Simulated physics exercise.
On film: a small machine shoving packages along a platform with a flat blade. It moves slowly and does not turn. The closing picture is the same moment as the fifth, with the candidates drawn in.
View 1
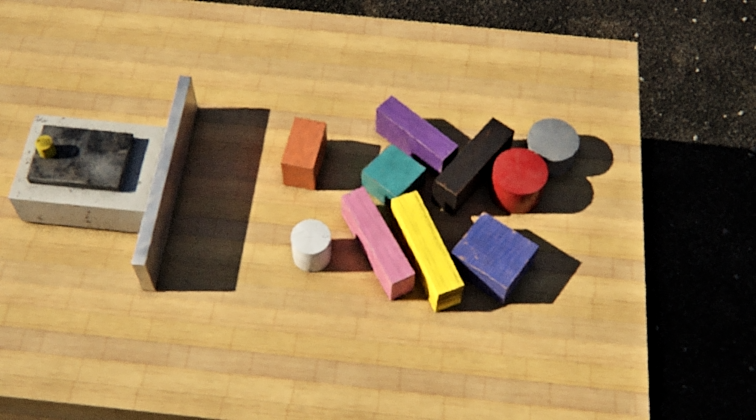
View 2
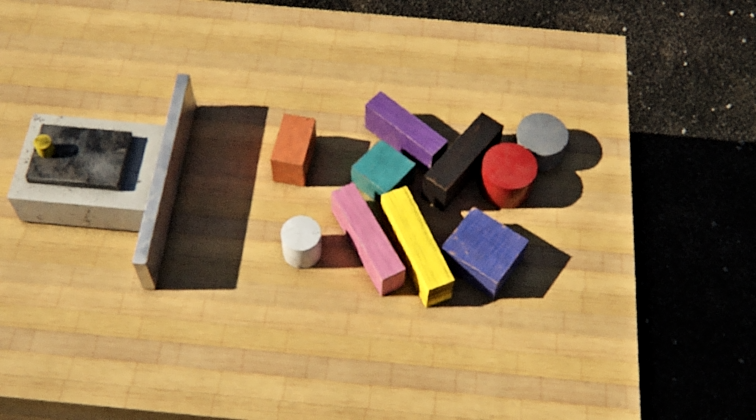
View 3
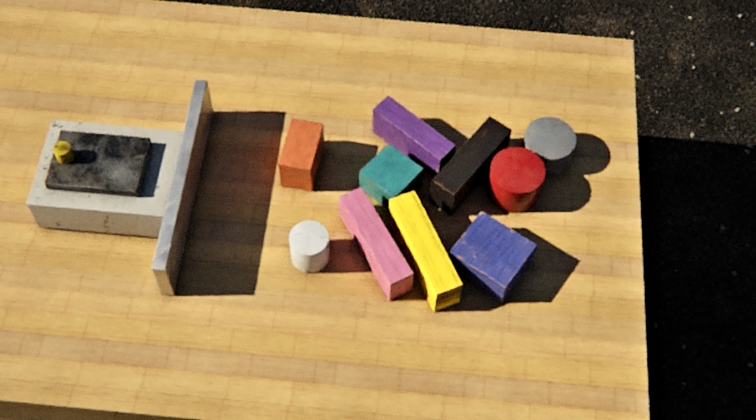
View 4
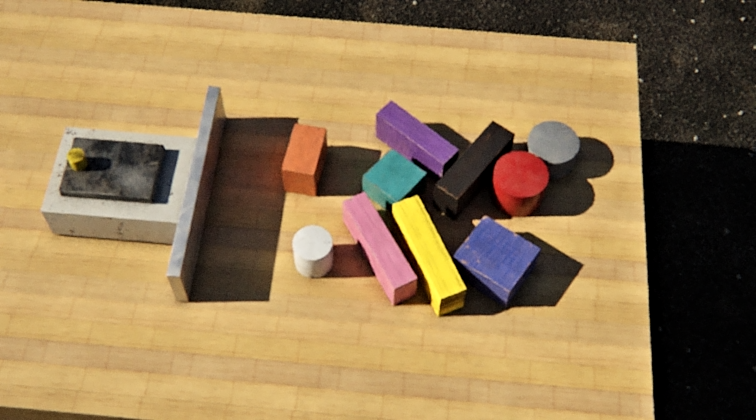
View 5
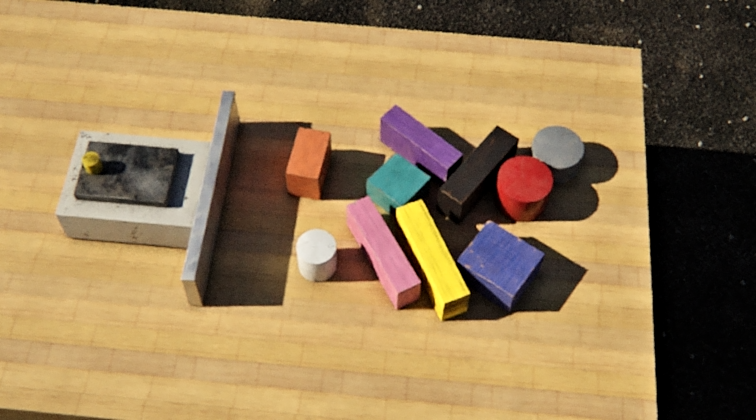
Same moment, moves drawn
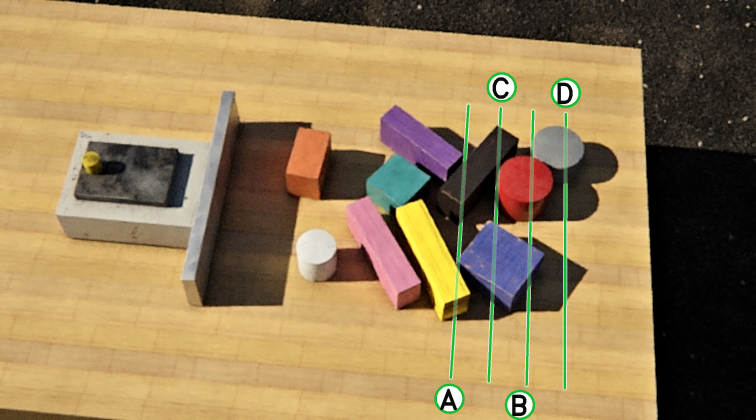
On a wooden platform, a flat blade slides slowly right toward a cluster of colored blocks.
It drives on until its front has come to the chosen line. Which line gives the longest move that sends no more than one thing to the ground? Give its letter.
C.
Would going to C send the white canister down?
No.
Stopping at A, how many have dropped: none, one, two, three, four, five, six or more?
By then, none.
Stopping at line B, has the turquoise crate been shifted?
Yes.
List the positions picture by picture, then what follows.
Pink bar (377, 243); red canister (518, 181); yellow stick (426, 250), in the first picture.
Robot (87, 157); grey canister (540, 142), in the second picture.
Robot (106, 163); turquoise crate (391, 179), in the third picture.
Robot (120, 170); blue crate (495, 261), in the fourth picture.
Robot (134, 173); white canister (317, 256); pink bar (383, 252); red canister (523, 189), in the fifth picture.
On the copy, A at (460, 231); B at (530, 237); C at (495, 234); D at (565, 240).
On C. First, robot (236, 182); white canister (332, 258); orange crate (342, 166).
Then, robot (338, 191); grey canister (571, 158); red canister (561, 199).
Finally, robot (418, 199); grey canister (644, 174); red canister (636, 215); none fallen.
By contrast, A is within the limit but short; B drops three; D drops four.
